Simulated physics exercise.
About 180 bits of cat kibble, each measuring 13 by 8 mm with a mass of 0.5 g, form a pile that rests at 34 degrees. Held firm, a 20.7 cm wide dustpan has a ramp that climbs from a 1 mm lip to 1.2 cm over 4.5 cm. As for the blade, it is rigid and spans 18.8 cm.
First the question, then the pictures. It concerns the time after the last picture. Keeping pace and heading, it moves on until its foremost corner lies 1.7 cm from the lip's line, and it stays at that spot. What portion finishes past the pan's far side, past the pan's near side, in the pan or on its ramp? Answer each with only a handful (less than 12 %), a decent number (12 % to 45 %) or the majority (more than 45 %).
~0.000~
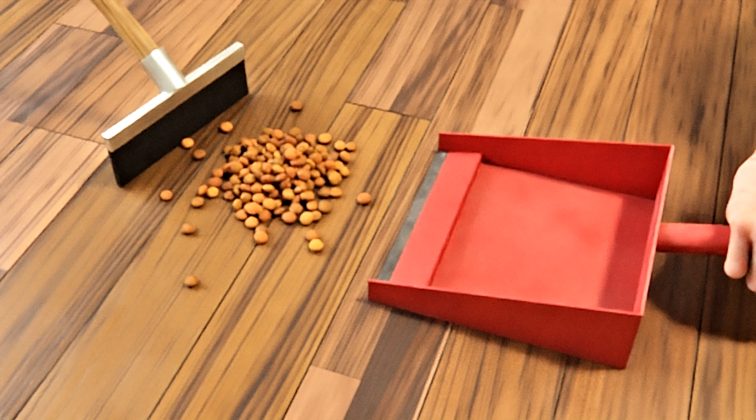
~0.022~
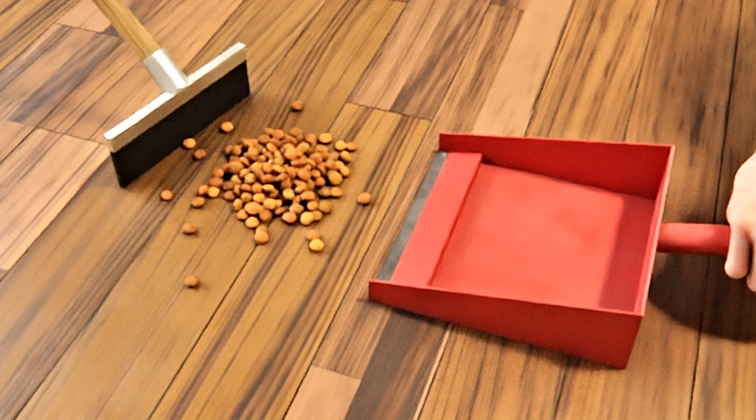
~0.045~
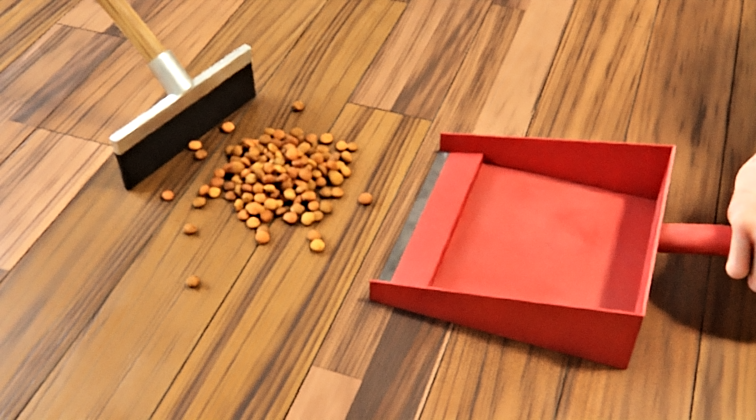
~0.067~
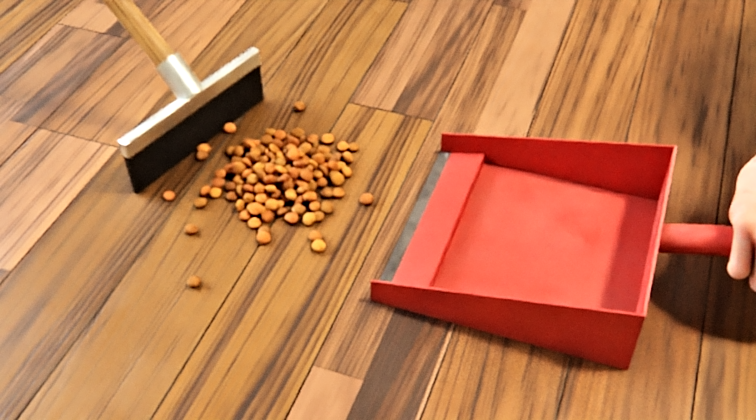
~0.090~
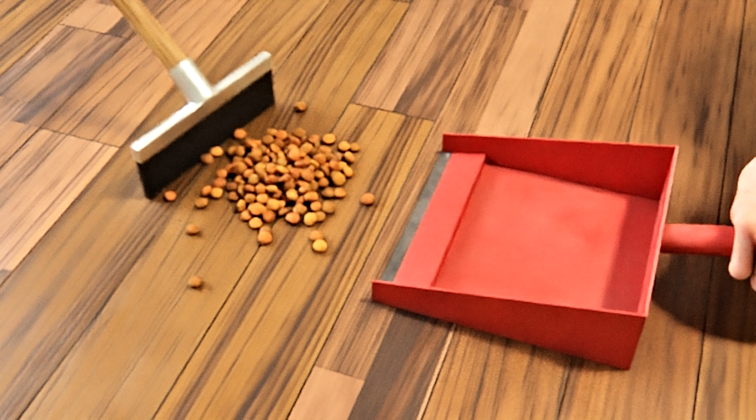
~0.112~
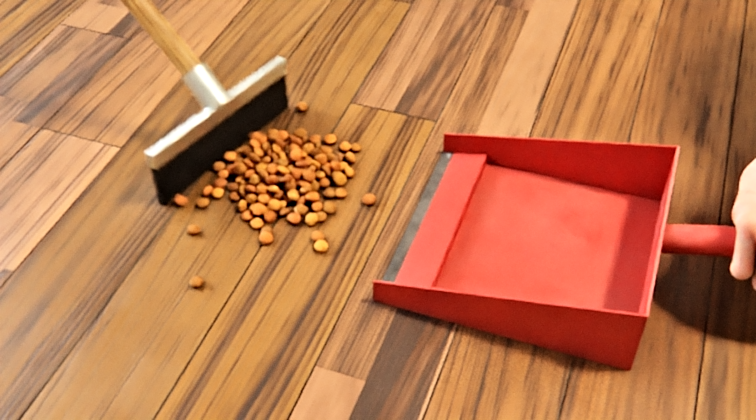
Past the pan's far side: Only a handful; past the pan's near side: Only a handful; in the pan or on its ramp: A decent number.
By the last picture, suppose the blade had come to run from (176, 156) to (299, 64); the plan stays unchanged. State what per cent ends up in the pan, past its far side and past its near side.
Split: Pan = 30, far = 5, near = 5.
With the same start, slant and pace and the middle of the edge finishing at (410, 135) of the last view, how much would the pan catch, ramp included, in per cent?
Roughly 5 %.
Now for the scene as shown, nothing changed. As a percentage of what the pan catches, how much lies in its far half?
Close to 40 %.
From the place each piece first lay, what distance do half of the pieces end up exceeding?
Median shift: Approx. 14 cm.
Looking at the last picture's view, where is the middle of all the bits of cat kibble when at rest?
Near (395, 229).
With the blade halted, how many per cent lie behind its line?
Around 5 per cent.
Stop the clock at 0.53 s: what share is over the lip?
35 % so far.
Then, at 0.23 s, middle of the blade 12 cm from the lip; 0 % over the lip, far side 0 %, near side 0 %.
After 0.32 s, middle of the blade 6 cm from the lip; 0 % over the lip, far side 0 %, near side 5 %.
After 0.53 s, middle of the blade 4 cm from the lip; 35 % over the lip, far side 0 %, near side 5 %.
By 1.0 s all is still; far side 0 %, near side 5 %, pan 35 %, in front of the lip or behind the blade 55 %.
